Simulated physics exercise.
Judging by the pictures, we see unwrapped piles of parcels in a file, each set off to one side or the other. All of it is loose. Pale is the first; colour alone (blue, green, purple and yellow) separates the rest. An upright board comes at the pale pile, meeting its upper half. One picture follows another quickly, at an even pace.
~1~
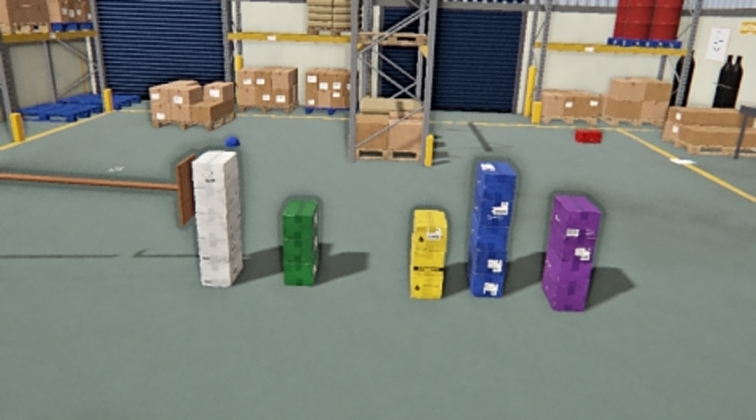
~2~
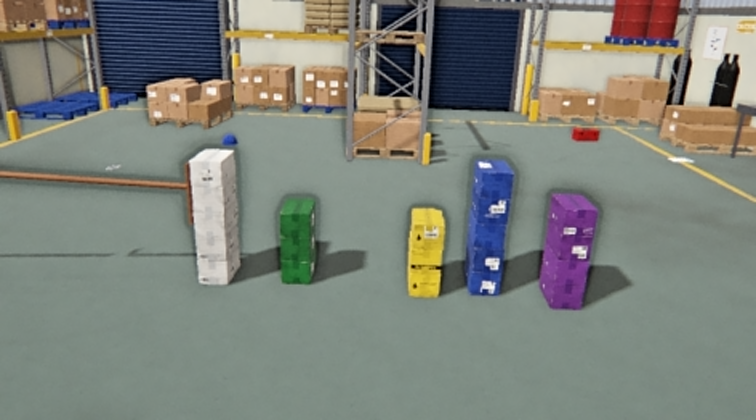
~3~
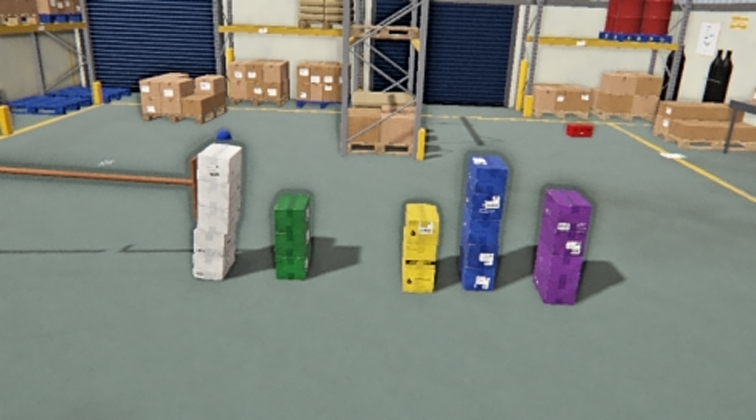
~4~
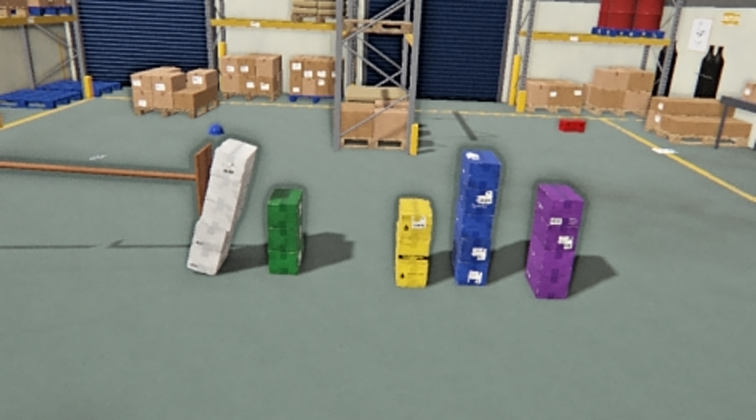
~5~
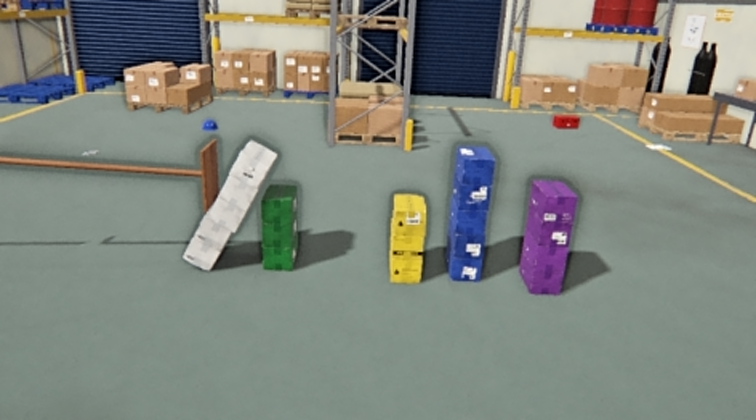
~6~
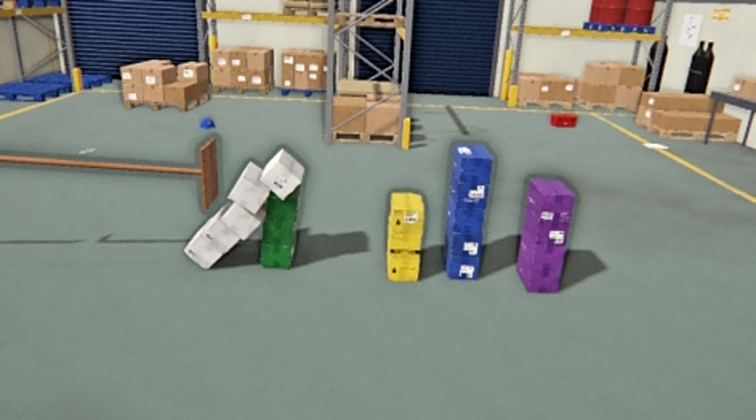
A board pushes the tall white stack of boxes rightward until it leans onto the green stack.
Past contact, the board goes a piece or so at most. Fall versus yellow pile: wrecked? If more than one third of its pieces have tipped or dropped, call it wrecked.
No.
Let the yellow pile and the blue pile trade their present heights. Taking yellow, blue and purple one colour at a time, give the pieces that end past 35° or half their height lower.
Yellow: 0, blue: 0, purple: 0.
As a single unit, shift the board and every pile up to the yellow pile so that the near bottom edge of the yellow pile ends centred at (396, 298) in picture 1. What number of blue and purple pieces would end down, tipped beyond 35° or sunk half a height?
Blue: 0; purple: 0.
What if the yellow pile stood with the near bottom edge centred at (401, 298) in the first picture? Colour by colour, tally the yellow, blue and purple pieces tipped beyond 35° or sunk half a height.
Colour by colour, I'd say yellow 2, blue 0 and purple 0.
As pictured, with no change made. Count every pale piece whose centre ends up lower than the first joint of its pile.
Total: 3.
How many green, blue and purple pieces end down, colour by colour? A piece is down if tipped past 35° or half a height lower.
Once everything settles, the down count is green 3, blue 0 and purple 0.
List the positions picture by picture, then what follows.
In the first frame (pixels give the middle of a visible side; the camera pans a little), board (179, 188) not yet touching; top yellow parcel (431, 239); top green parcel (298, 228); none of the others has stirred.
Board (188, 187) not yet touching; top yellow parcel (429, 238), in the second frame.
Board (193, 183) pushing, top of the pale pile leaning barely; top yellow parcel (423, 233); none of the others has stirred, in the third frame.
Board (197, 178) pushing, top of the pale pile leaning clearly; top yellow parcel (416, 228); none of the others has stirred, in the fourth frame.
Board (203, 174) pushing, top of the pale pile leaning well over; top yellow parcel (411, 224); none of the others has stirred, in the fifth frame.
Board (203, 173) stopped, top of the pale pile leaning well over; top yellow parcel (408, 222); top green parcel (281, 210) tilted barely; movement in 3 of them, in the sixth frame.
Shortly afterwards, 3 of the pale pile down; none of the 3 yellow parcels down (0 of 15 in all colours); top yellow parcel unmoved; top green parcel tilted clearly.
Next, 5 of the pale pile down; none of the 3 yellow parcels down (3 of 15 in all colours); top yellow parcel unmoved; top green parcel tilted steeply, half its height lower.
In the end, 5 of the pale pile down; none of the 3 yellow parcels down (3 of 15 in all colours); top yellow parcel unmoved; top green parcel tilted steeply, about its own height lower. From the last view, middles, top yellow parcel near (407, 213), top green parcel near (353, 229).
